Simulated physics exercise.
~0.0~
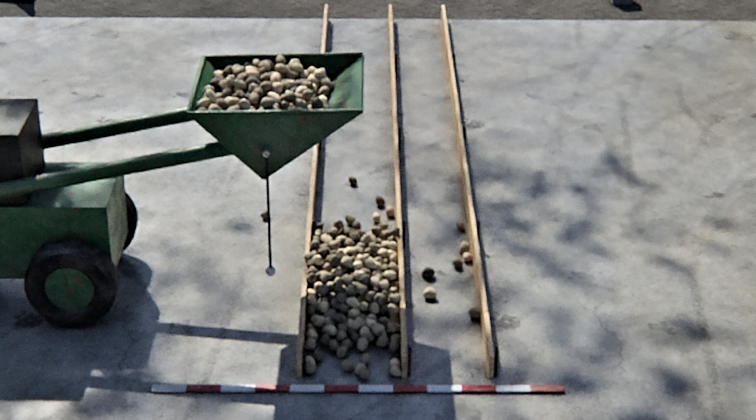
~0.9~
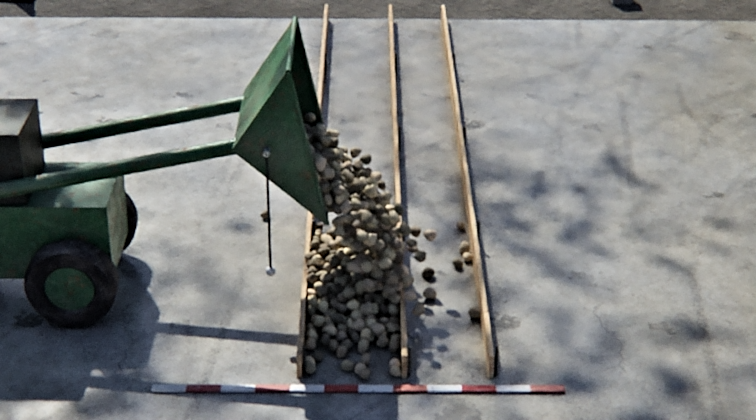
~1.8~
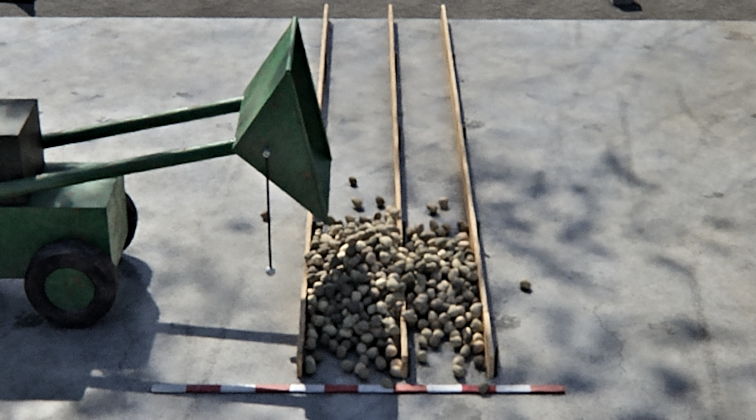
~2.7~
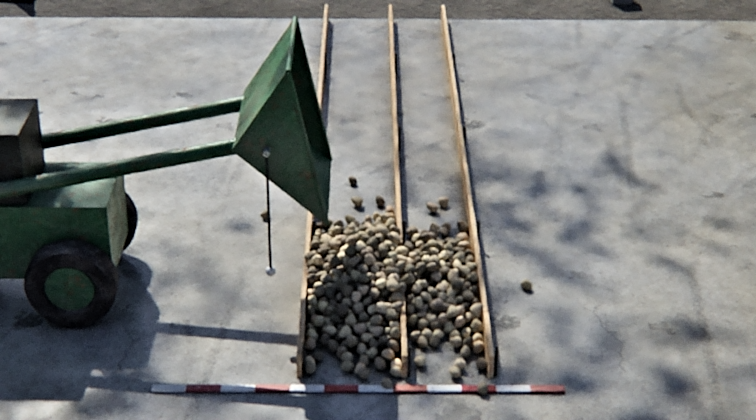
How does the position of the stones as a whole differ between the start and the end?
At the start the stones are split between the raised bucket and the ground, where nearly all lie in the left bay. By the end they sit lower and further right as a whole, heaped on the ground across both bays.
